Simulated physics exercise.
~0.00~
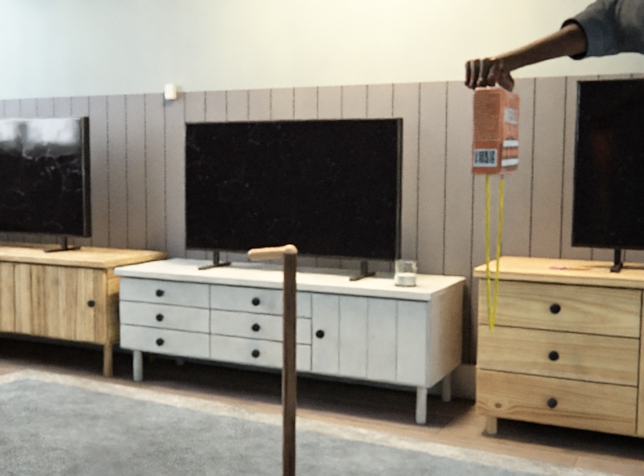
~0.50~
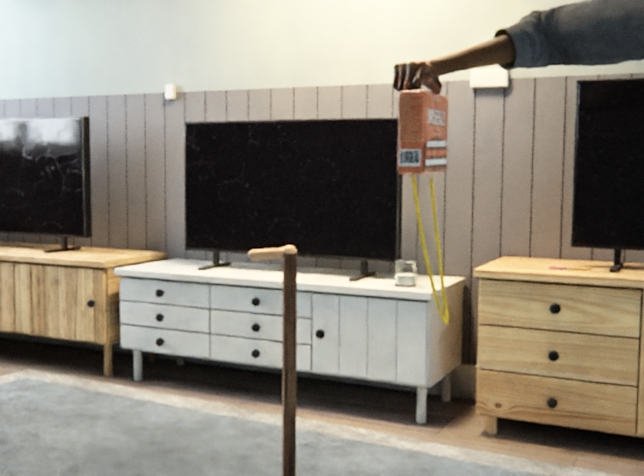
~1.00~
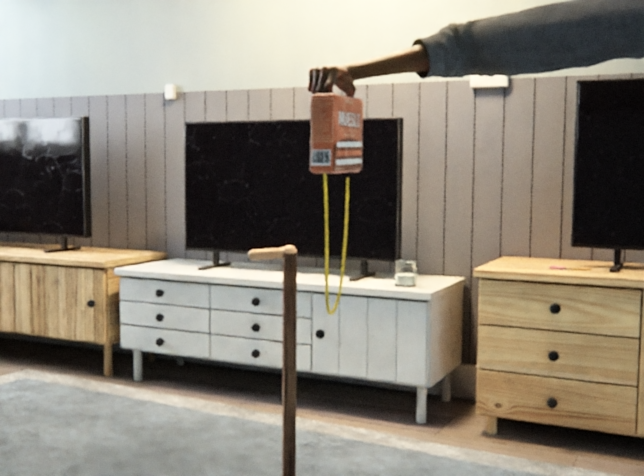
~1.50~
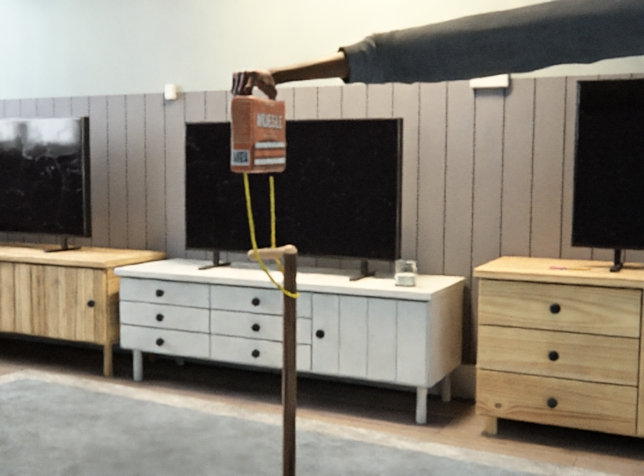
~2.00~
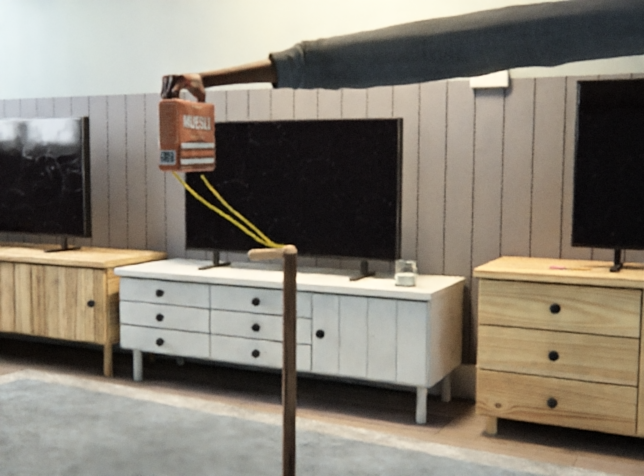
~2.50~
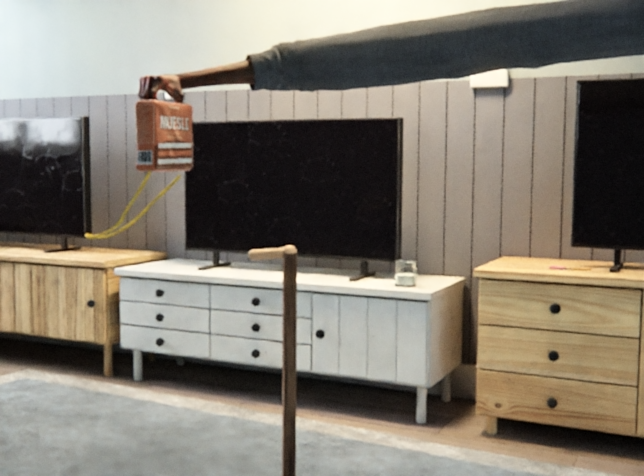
An arm in a dark grey sleeve reaches in from the right, holding an orange pouch with a yellow loop hanging beneath it, in a room seen from the front by a still camera. Behind stand a white cabinet between two wooden ones, dark televisions and a panelled wall, with a brown post and its sideways hook in the foreground. The hand carries the upright pouch steadily left above the cabinets. The loop reaches the top of the post and stretches back slantwise toward it as the pouch moves past. Finally the loop swings out to the left, clear of the hook, beneath the still-held pouch.
